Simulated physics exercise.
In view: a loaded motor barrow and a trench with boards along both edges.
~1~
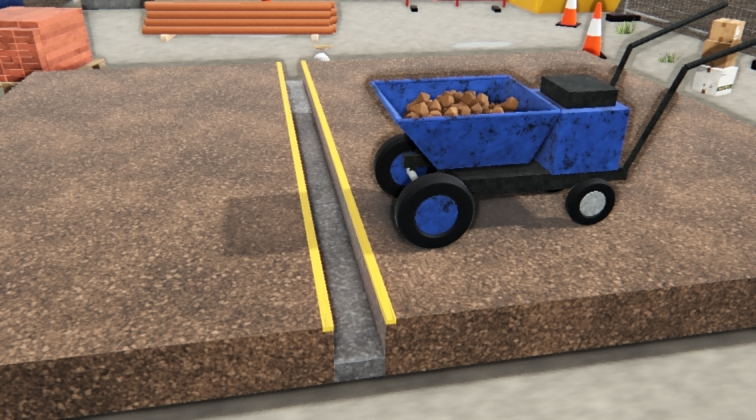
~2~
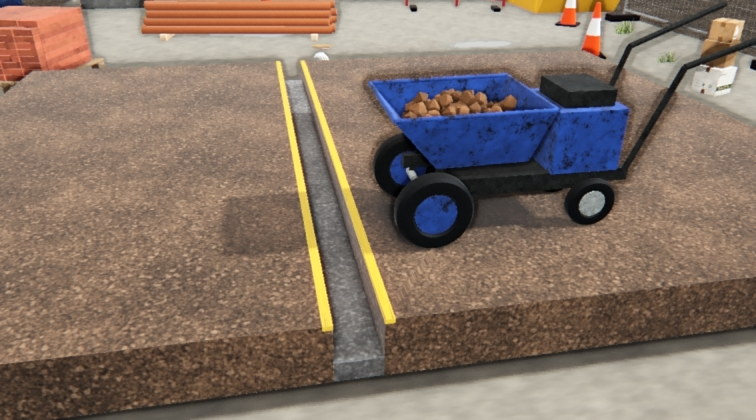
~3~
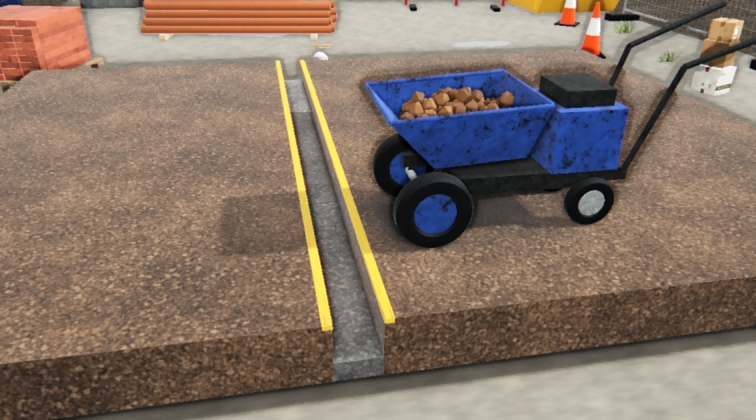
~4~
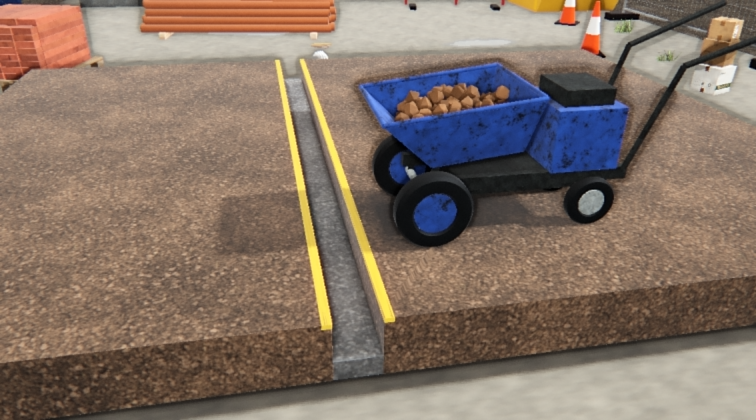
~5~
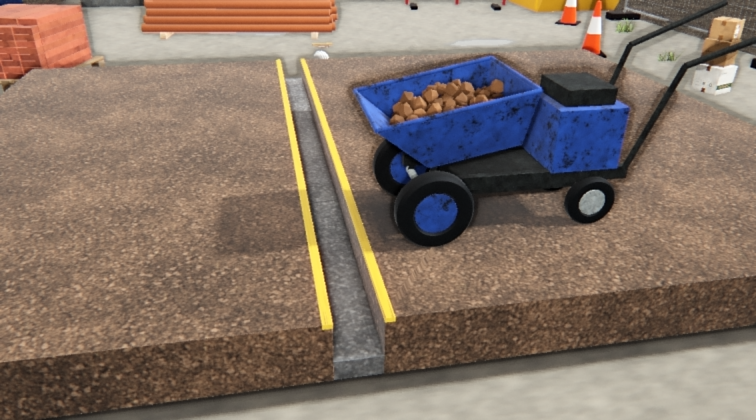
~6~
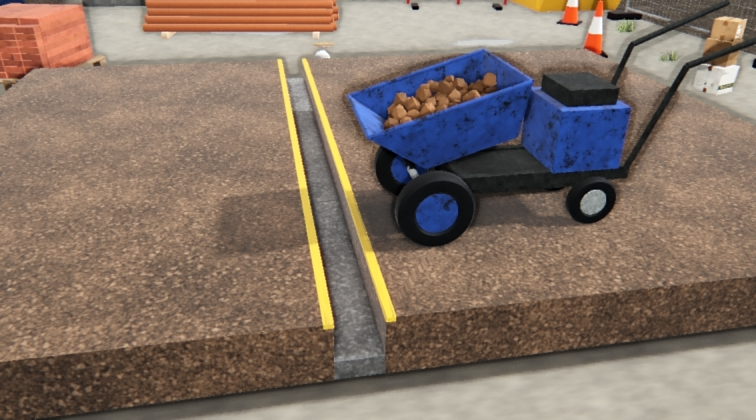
A blue motor barrow beside a narrow trench gradually tilts its clod-filled skip to the left.
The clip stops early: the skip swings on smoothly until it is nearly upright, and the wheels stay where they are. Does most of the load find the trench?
The trench takes under half.
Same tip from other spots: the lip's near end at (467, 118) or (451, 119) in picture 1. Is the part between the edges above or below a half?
At the first place above a half, at the second the larger part.
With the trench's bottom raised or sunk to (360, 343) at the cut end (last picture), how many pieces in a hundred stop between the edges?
Near 20 %.
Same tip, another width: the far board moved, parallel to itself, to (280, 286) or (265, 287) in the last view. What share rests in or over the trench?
About 90 and 100 per cent.
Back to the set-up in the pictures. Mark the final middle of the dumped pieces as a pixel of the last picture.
Around (282, 222).
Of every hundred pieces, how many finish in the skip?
About 5 per cent.
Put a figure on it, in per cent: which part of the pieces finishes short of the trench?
About 0 per cent.
Just after the last frame, skip tipped steeply; every one in the skip.
A moment on, skip tipped right over; the larger part in the skip; just a few in or heaped over the trench; roughly a quarter beyond it; just a few falling.
Further on, skip tipped right over; about a tenth in the skip; about a tenth in or heaped over the trench; the larger part beyond it.
When it is over, skip tipped right over; just a few in the skip; roughly a quarter in or heaped over the trench; the larger part beyond it.
